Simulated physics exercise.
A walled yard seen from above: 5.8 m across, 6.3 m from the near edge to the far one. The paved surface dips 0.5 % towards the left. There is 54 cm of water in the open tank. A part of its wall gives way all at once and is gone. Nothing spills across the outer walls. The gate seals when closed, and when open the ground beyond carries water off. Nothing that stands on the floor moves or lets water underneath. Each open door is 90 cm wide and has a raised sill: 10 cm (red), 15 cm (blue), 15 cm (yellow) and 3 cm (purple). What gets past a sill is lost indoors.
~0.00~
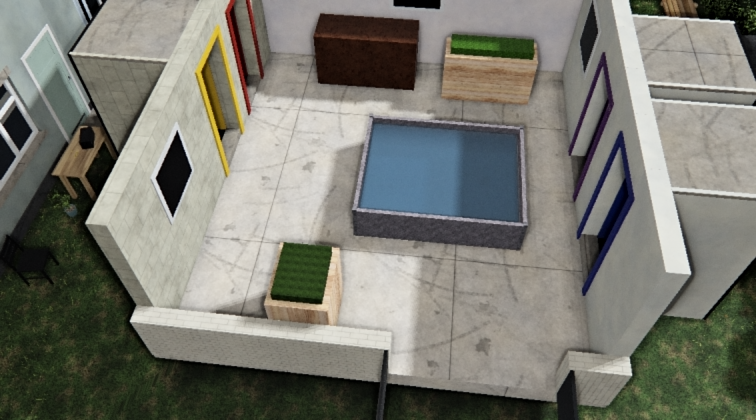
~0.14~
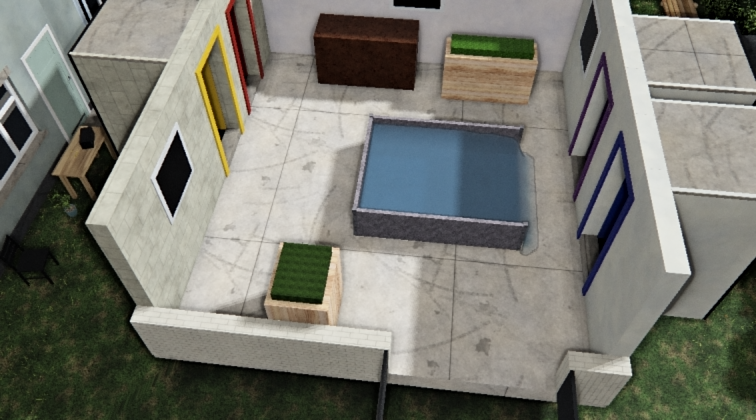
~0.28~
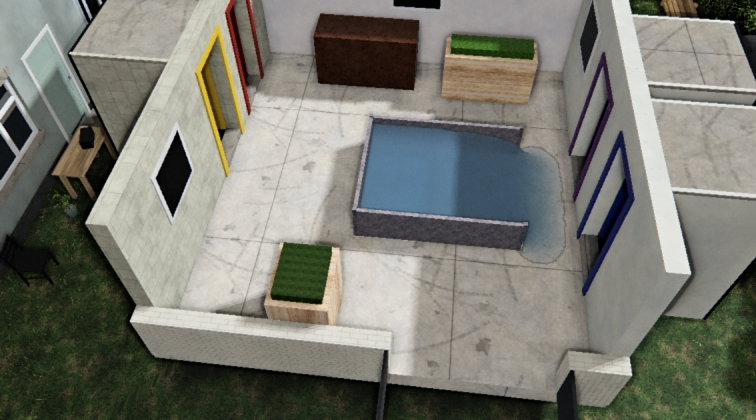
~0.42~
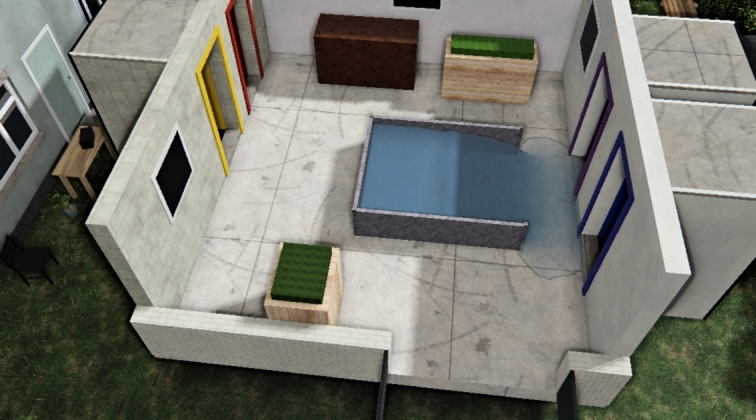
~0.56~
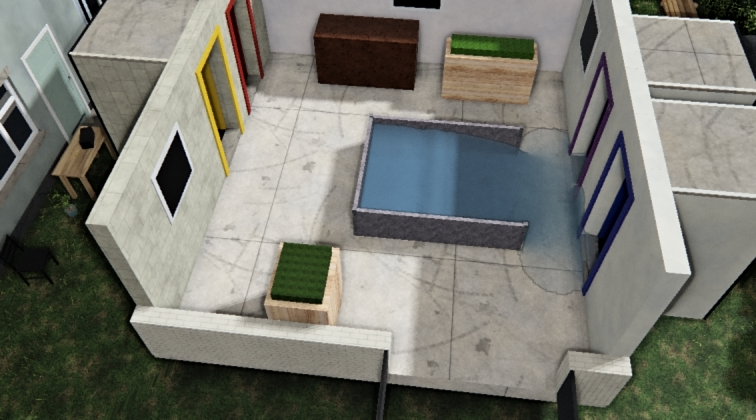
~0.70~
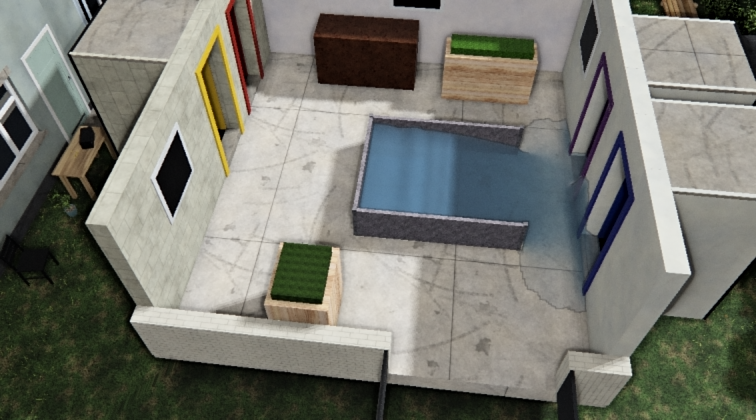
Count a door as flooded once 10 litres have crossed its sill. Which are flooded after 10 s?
The water let in: At the red door it does not reach the limit; at the blue door it passes the limit; at the yellow door it keeps below the limit; at the purple door it passes the limit.
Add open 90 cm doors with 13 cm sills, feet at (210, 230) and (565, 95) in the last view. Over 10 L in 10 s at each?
In that order: Below, above.
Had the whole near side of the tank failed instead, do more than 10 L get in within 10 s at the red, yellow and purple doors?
Then: Red under, yellow below, purple under.
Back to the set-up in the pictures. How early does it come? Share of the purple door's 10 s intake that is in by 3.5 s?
About 75 per cent.
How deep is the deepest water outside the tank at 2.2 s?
Roughly 34 cm.
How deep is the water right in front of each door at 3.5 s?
In cm: Red 0, blue 17, yellow 0, purple 17.
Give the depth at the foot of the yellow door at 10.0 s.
Roughly 4.5 cm deep.
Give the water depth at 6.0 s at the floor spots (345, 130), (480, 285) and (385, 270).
Roughly 2, 1 and 1 cm, in turn.
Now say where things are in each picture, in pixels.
In the first picture, still water, 54 cm deep, in the open tank at (442, 170).
In the second picture, the front is at (527, 250), 1.0 m from the gap at (517, 190); 0.4 m2 of floor is under water; 54 cm left at the back of the open tank.
In the third picture, the front is at (547, 258), 1.2 m from the gap at (516, 192); 1.4 m2 of floor is under water; 54 cm left at the back of the open tank.
In the fourth picture, the front is at (564, 269), 1.5 m from the gap at (516, 193); 2.4 m2 of floor is under water; 54 cm left at the back of the open tank.
In the fifth picture, the front is at (582, 285), 1.8 m from the gap at (516, 193); 2.7 m2 of floor is under water; 54 cm left at the back of the open tank.
In the sixth picture, water pours out at (516, 193) and has run 2.1 m, to (566, 123); typically 13 cm deep outside, 54 cm at the open tank's back.
After 1.4 s water covers 15 % of the floor and is deepest (38 cm) near (564, 216); red door not reached, blue door 26 cm at the sill, 23 L in, yellow door not reached, purple door 27 cm at the sill, 185 L in.
After 2.2 s water covers 25 % of the floor and is deepest (34 cm) near (564, 216); red door not reached, blue door 26 cm at the sill, 63 L in, yellow door not reached, purple door 27 cm at the sill, 366 L in.
After 3.5 s water covers 30 % of the floor and is deepest (23 cm) near (591, 378); red door not reached, blue door 17 cm at the sill, 97 L in, yellow door not reached, purple door 17 cm at the sill, 551 L in.
After 6.0 s water covers 50 % of the floor and is deepest (15 cm) near (422, 68); red door 1 cm at the sill, 0 L in, blue door 7 cm at the sill, 100 L in, yellow door not reached, purple door 9 cm at the sill, 664 L in.
After 10.0 s water covers 75 % of the floor and is deepest (8 cm) near (563, 90); red door 5 cm at the sill, 0 L in, blue door 5 cm at the sill, 100 L in, yellow door 4 cm at the sill, 0 L in, purple door 7 cm at the sill, 719 L in.
